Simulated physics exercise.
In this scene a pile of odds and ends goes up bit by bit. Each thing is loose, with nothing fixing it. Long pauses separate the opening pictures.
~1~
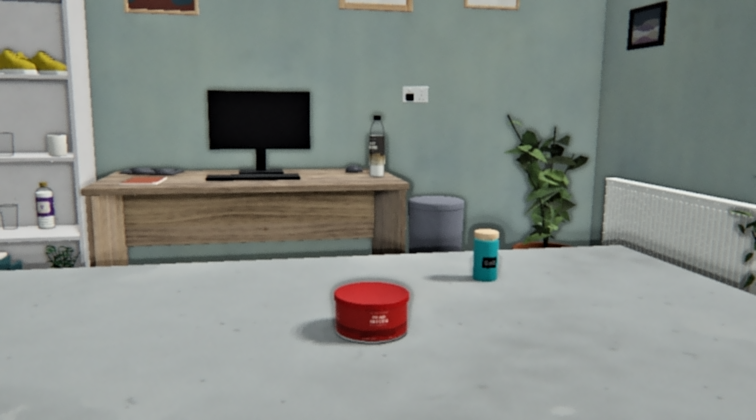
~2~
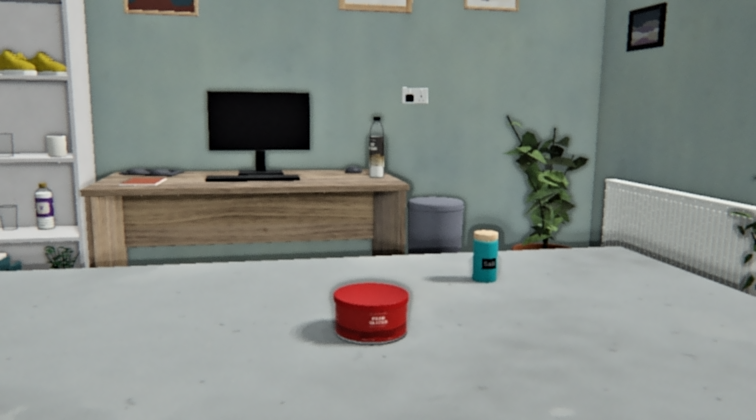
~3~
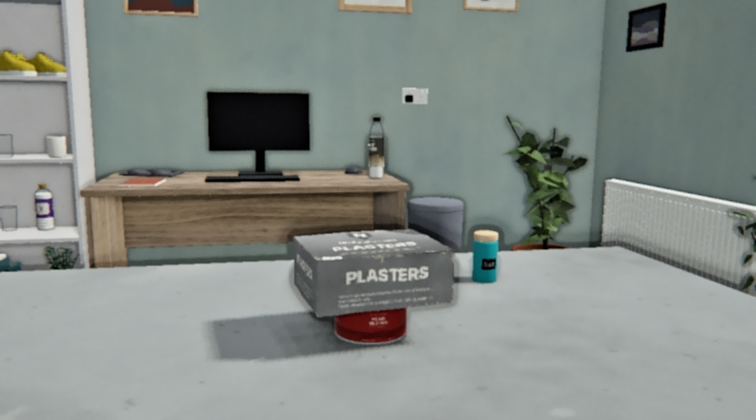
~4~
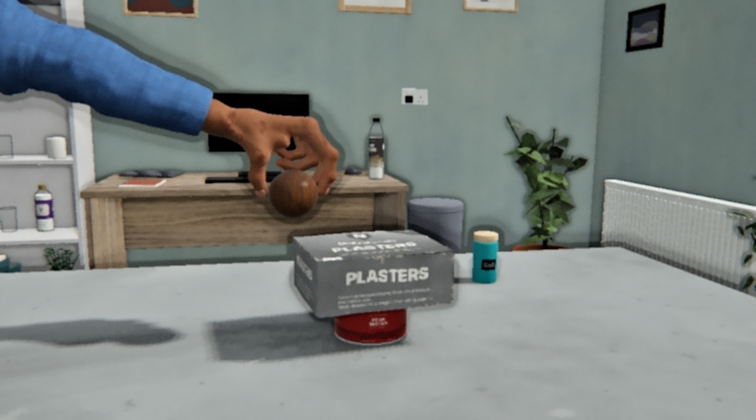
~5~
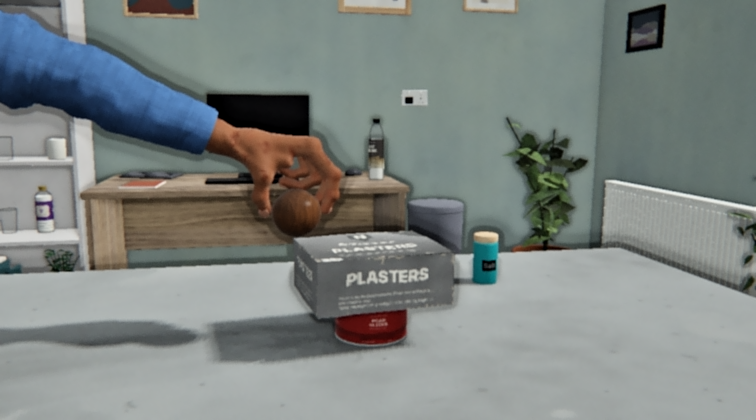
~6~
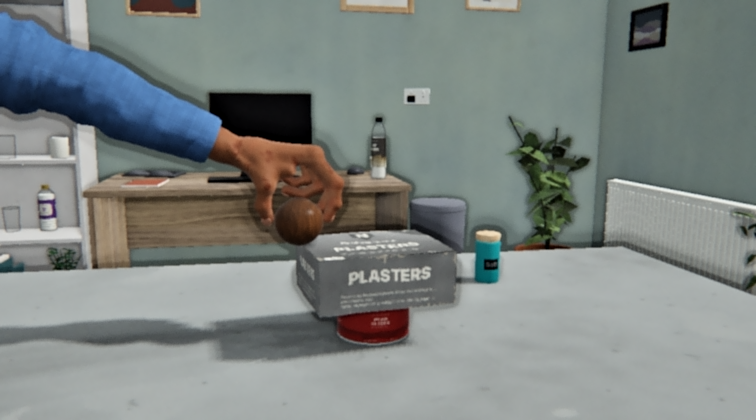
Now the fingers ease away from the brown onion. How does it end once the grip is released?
It ends with the pile collapsed.
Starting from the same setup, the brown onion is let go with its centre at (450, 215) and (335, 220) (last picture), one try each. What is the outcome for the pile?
Lab note - try 1: Collapse; try 2: No collapse.
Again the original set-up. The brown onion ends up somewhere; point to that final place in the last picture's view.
At about (242, 321).
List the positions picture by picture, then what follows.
In the first picture, the last thing is not in view yet; turquoise shaker (486, 255).
In the second picture, the last thing is not in view yet.
In the third picture, the last thing is not in view yet; red tub (371, 313).
In the fourth picture, on its way; brown onion (293, 193); turquoise shaker (485, 257).
In the fifth picture, on its way; brown onion (296, 212); grey box (370, 270).
In the sixth picture, set down, still held; brown onion (299, 221); red tub (373, 314).
Then, 0.40 s past the last view, brown onion displaced about its own width near (279, 243).
Then, 0.50 s past the last view, brown onion now fallen.
Then, 1.10 s past the last view, nothing new.
Finally, fallen, brown onion; the other 3 still in place. Final places as the last picture's camera would see them, brown onion near (242, 322). The pile loses its balance.
